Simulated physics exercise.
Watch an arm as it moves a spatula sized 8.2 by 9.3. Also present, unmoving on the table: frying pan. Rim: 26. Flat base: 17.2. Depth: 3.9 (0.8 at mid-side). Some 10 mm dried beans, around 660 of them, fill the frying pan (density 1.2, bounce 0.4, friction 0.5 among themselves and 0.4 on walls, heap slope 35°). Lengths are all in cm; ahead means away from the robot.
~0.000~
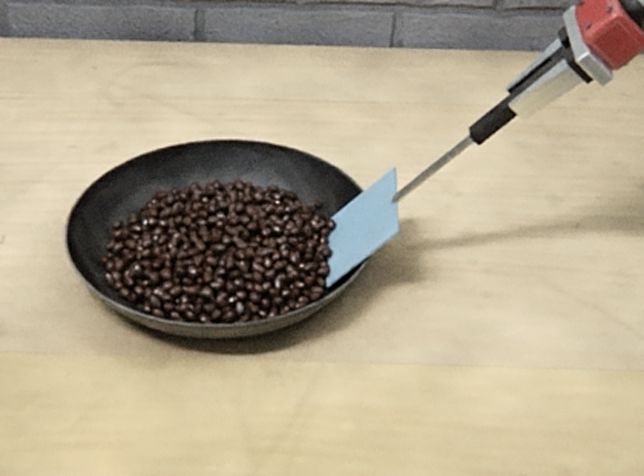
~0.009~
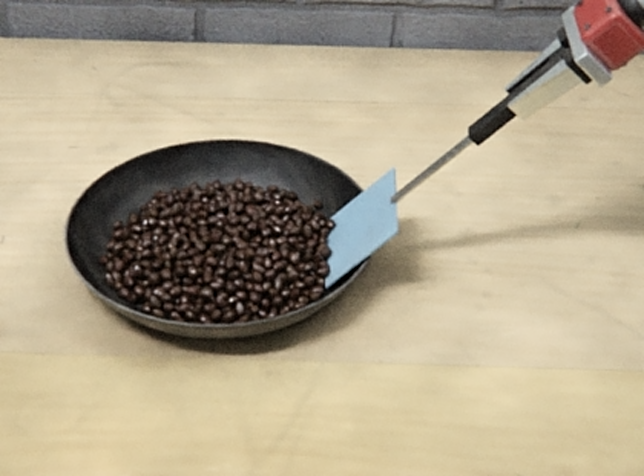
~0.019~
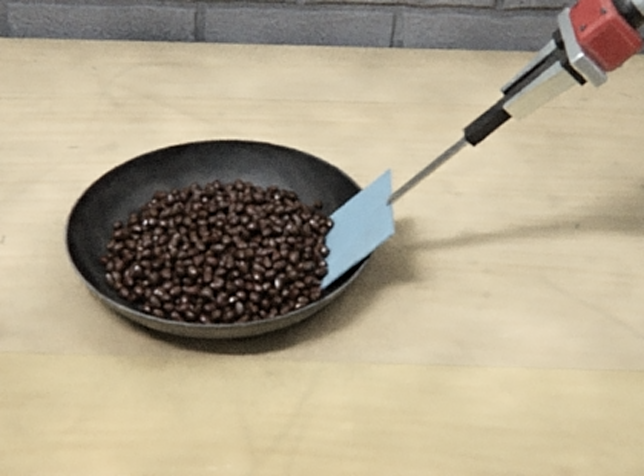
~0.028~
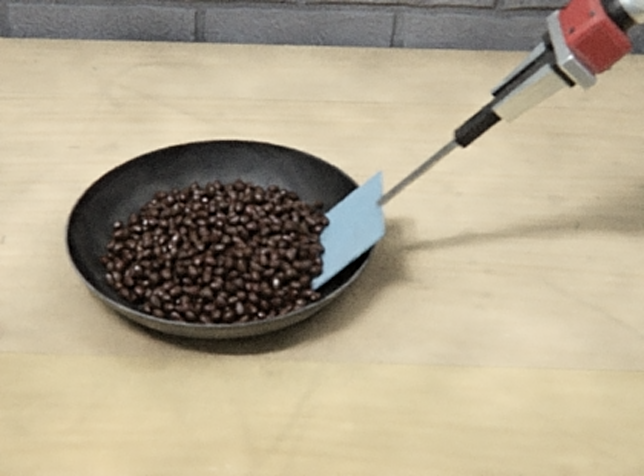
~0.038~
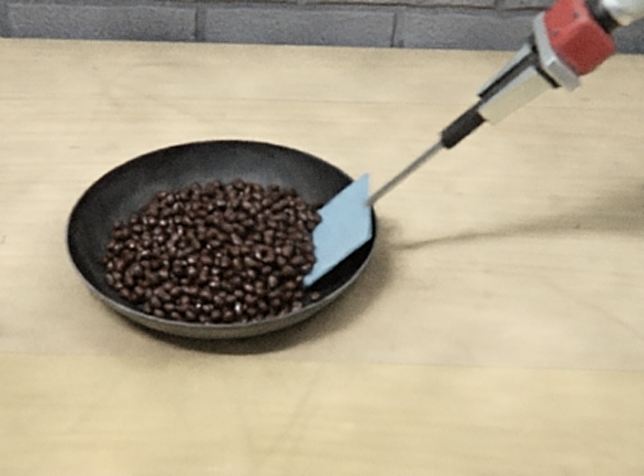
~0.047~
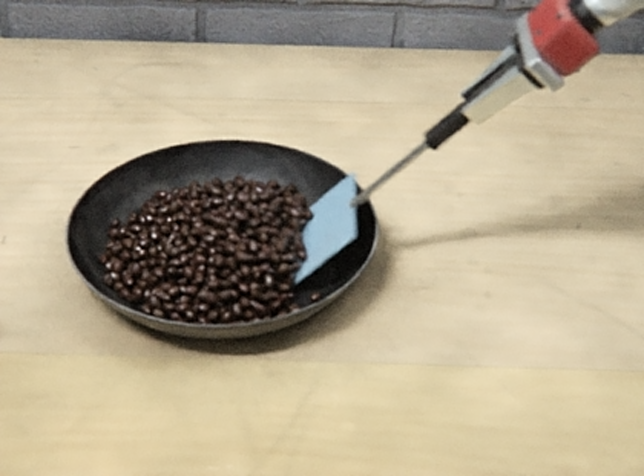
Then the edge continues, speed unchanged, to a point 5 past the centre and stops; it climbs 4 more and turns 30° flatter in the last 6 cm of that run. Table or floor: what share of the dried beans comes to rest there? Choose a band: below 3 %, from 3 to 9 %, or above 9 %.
That share falls above 9 %.
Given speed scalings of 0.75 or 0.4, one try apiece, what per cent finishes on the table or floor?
Some 10 and 0 per cent.
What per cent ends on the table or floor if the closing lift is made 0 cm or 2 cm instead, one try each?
Close to 5 and 5 percent respectively.
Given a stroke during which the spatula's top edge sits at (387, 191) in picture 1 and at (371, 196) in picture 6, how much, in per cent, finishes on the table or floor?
Some 0 percent ends up on the table or floor.
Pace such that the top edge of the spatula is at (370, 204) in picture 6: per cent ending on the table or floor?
About 5 percent.
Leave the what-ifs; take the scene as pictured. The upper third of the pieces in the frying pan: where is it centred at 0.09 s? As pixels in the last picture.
It is centred at roughly (201, 234).
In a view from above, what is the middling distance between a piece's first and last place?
Roughly 4 centimetres.
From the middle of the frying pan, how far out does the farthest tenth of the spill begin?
Seen from above, roughly 45 cm.
By 0.07 s, sloping 47°, highest piece 6 above the table; 656 in the frying pan.
By 0.09 s, sloping 38°, highest piece 8 above the table; 656 in the frying pan.
By 0.31 s, sloping 17°, highest piece 5 above the table; 556 in the frying pan, 96 on the table or floor, 4 on the blade or in flight.
By 1.36 s, sloping 17°, highest piece 4 above the table; 556 in the frying pan, 100 on the table or floor.
Final count, 556 in the frying pan, 100 on the table or floor. That is 15 % on the table or floor.
